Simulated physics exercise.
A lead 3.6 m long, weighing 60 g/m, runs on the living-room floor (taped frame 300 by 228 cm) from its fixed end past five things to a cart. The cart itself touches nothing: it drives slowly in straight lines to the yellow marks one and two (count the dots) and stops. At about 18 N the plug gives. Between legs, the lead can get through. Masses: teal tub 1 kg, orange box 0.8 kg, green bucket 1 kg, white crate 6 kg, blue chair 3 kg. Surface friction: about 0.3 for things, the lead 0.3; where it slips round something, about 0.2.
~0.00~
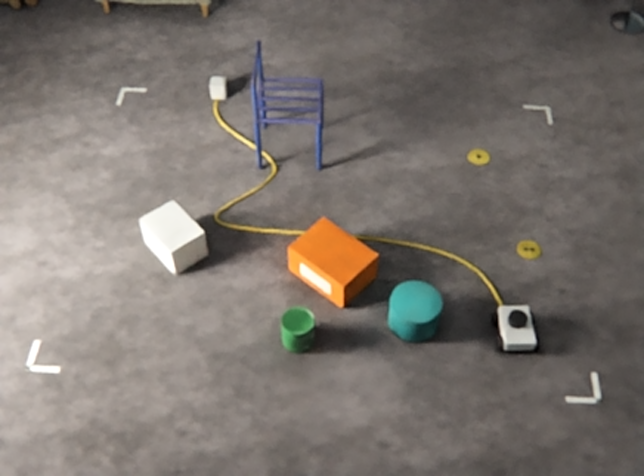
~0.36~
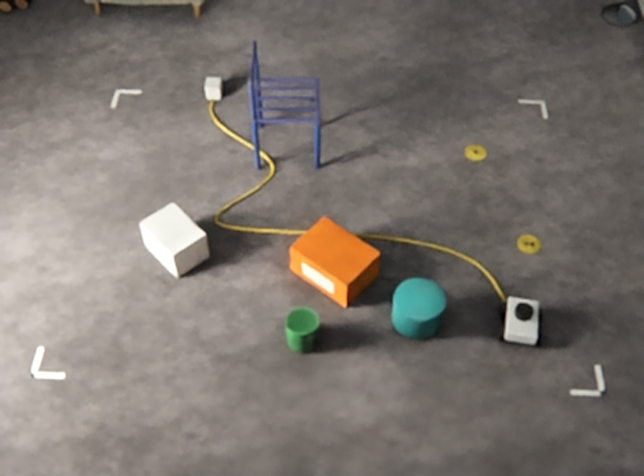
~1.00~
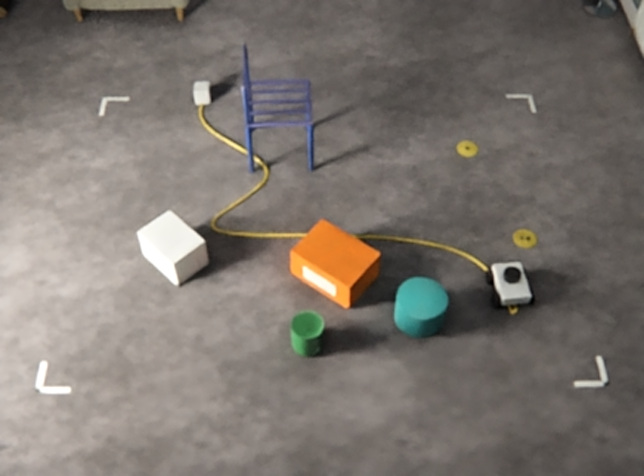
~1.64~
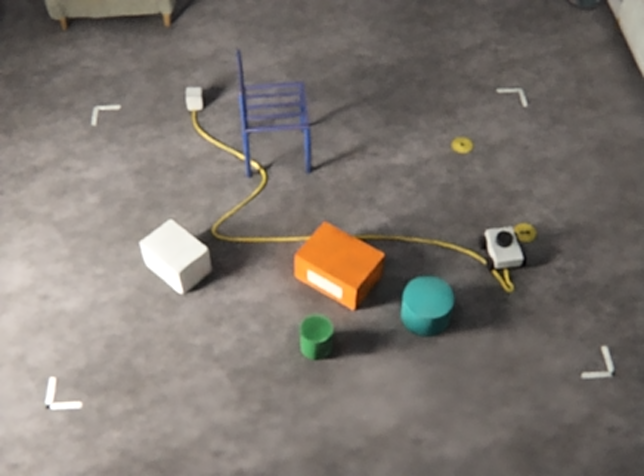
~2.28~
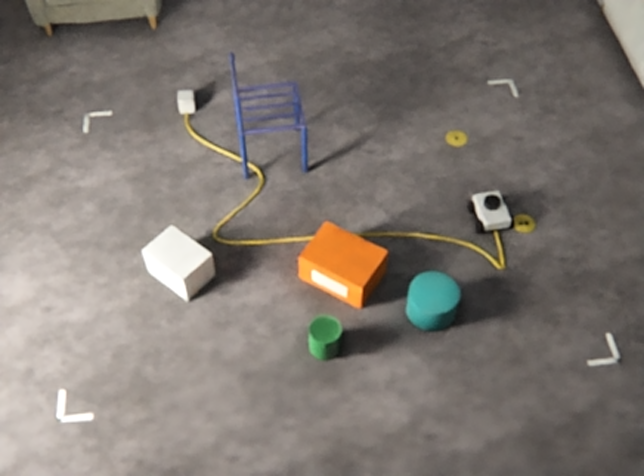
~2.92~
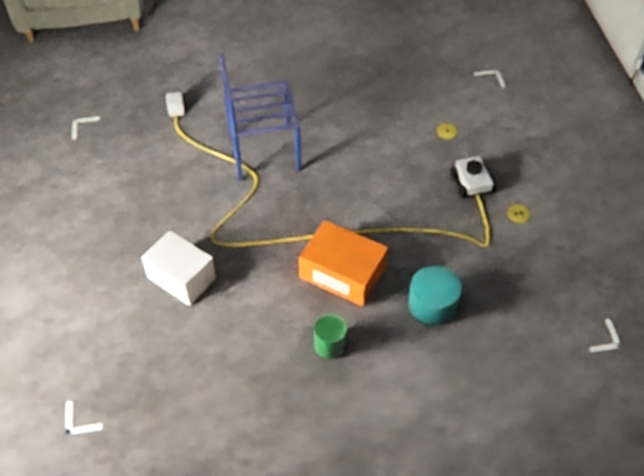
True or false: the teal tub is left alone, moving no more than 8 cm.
True.
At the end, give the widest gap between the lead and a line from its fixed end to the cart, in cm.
Around 90 centimetres.
By 3.9 s, cart at (456, 149), lead slack at the fixed end; nothing else has moved.
By 4.9 s, cart at (463, 147), lead slack at the fixed end; nothing else has moved.
By 5.9 s, cart at (494, 184), lead slack at the fixed end; nothing else has moved.
By 6.9 s, cart at (518, 212), lead slack at the fixed end; nothing else has moved.
By 7.3 s, cart at (518, 212), lead slack at the fixed end; teal tub 0 cm off its start at (436, 286).
